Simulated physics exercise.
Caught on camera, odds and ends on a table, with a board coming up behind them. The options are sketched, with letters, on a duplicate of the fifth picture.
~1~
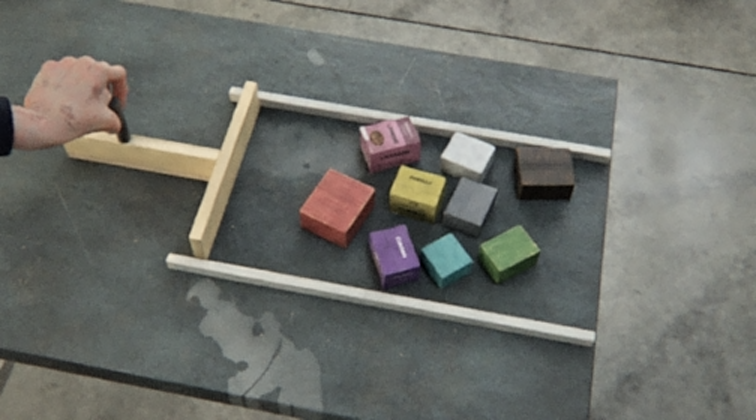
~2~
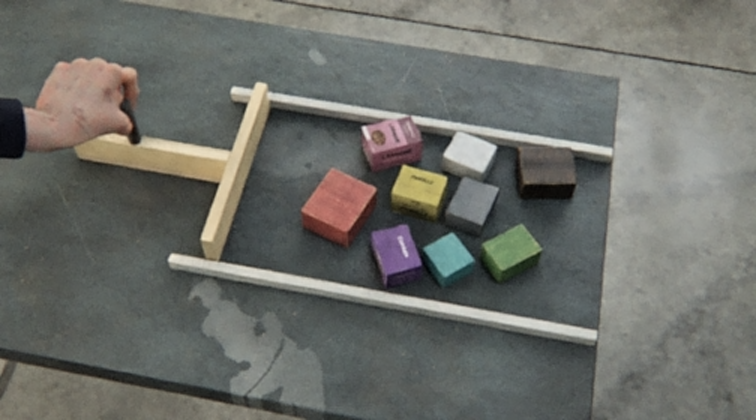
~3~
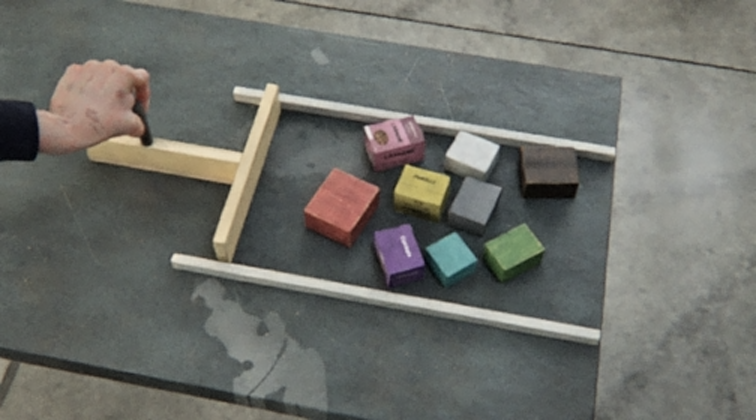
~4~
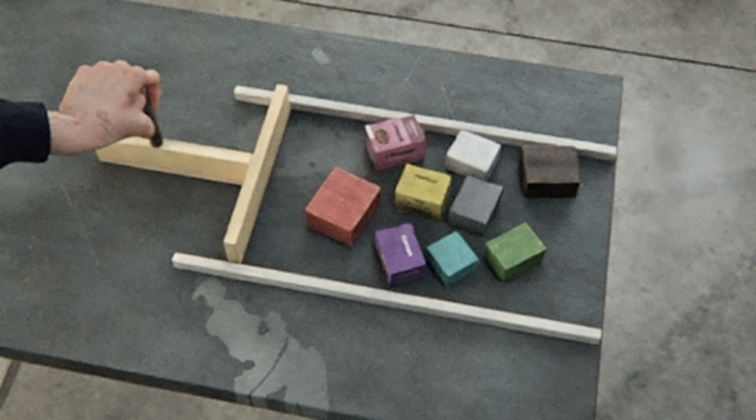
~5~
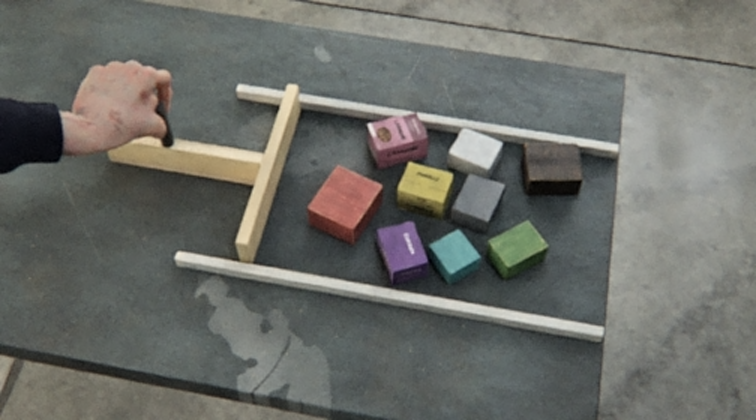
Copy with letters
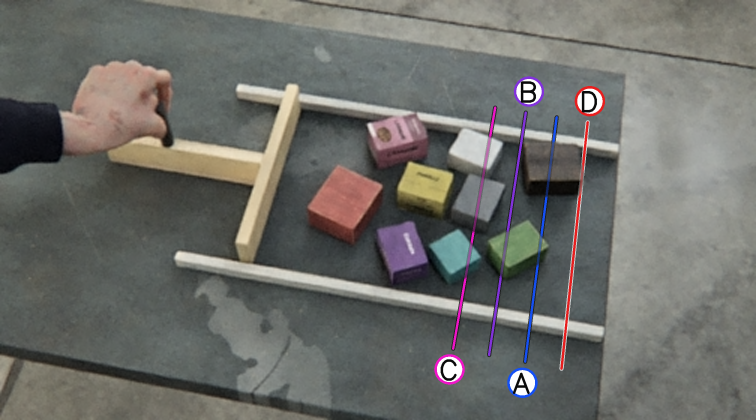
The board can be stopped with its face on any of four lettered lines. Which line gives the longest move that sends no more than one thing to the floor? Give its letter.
No farther than C.
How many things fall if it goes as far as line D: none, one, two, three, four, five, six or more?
Six or more.
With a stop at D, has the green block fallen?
Yes.
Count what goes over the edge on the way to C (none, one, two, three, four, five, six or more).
By then, none.
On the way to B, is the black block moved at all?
By then, yes.
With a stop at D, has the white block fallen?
Yes.
On the marked copy, A at (542, 230); B at (509, 224); C at (476, 218); D at (576, 235).
Taking C. A third of the way, board (342, 172); purple box (405, 257); red block (370, 207).
Two thirds of the way, board (417, 184); black block (562, 171); grey block (544, 212).
When it is over, board (474, 194); black block (615, 180); grey block (600, 219); none fallen.
As for the rest, A drops five; B drops two; D drops six.
